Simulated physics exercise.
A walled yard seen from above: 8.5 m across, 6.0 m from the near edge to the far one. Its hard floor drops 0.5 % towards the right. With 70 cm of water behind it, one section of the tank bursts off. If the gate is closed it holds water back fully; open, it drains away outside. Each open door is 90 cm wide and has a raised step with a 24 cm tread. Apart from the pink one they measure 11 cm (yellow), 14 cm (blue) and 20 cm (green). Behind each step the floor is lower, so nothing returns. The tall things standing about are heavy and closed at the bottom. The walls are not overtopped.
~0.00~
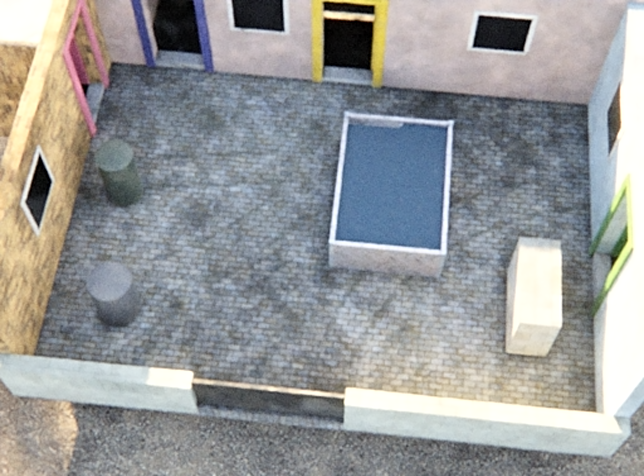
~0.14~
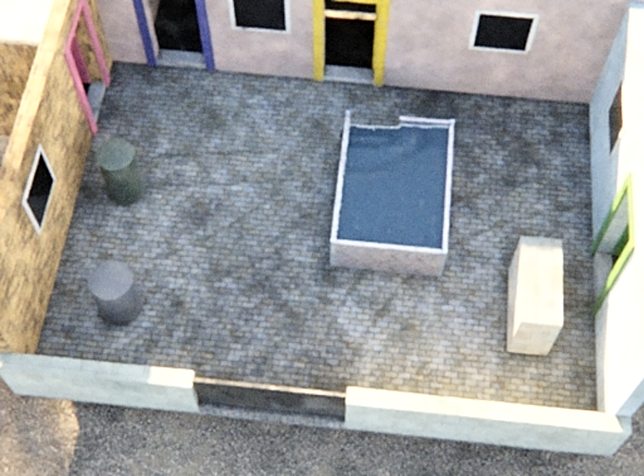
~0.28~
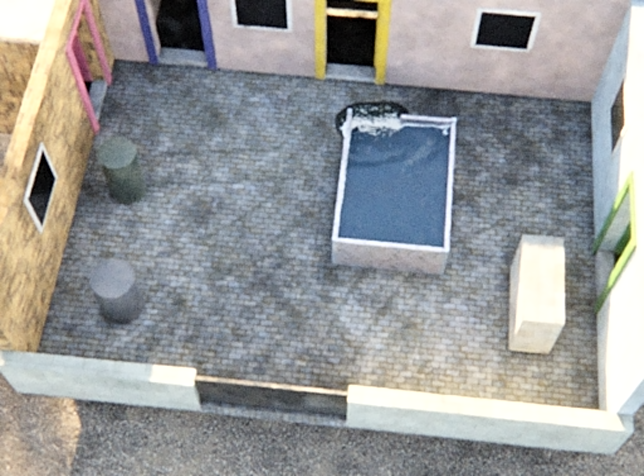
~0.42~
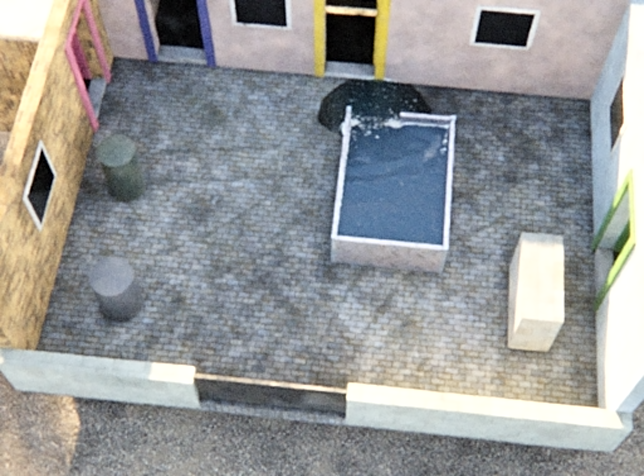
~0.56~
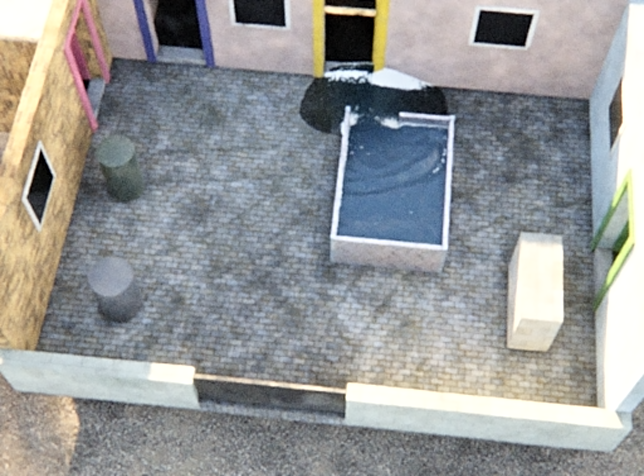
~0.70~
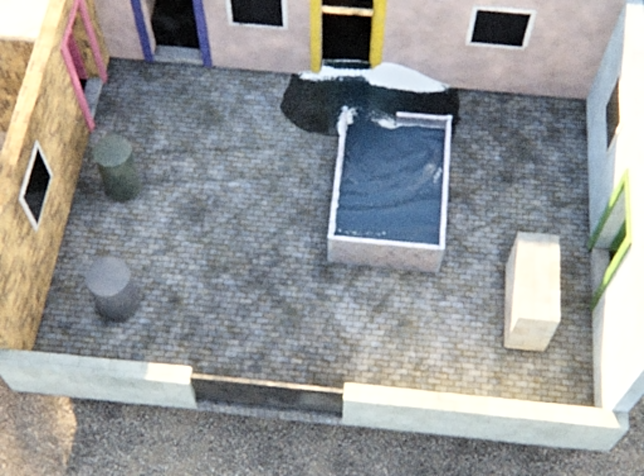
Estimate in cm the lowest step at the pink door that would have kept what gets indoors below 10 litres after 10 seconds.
Some 10.5 cm above the ground.
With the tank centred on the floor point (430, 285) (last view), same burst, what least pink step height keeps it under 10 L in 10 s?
Some 12.0 cm.
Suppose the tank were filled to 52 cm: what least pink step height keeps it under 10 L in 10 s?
About 8.0 cm.
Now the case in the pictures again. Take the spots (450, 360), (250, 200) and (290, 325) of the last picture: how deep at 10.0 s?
About 4, 2 and 3 cm.
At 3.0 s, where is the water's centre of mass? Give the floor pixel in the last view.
At about (382, 161).
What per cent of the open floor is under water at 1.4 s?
Near 10 per cent is wet.
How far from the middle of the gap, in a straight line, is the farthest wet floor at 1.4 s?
Roughly 3.4 m.
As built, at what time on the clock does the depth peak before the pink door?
At about 3.2 s.
After 1.4 s water covers 10 % of the floor, deepest (44 cm) near (381, 83); it has not reached the pink door.
After 3.0 s water covers 30 % of the floor, deepest (29 cm) near (380, 91); 14 cm at the pink door, 0 litres in over its 13 cm step.
After 10.0 s water covers 95 % of the floor, deepest (11 cm) near (370, 82); 7 cm at the pink door, 2 litres in over its 13 cm step.
At the pink door as built, the water arrived by 2.5 s and peaked near 15 cm at 3.2 s.
With a step of 8.5 cm, 29 litres would have come in within the 10 s; with 12 cm, 4 litres. So under 10 litres takes about 10.5 cm.
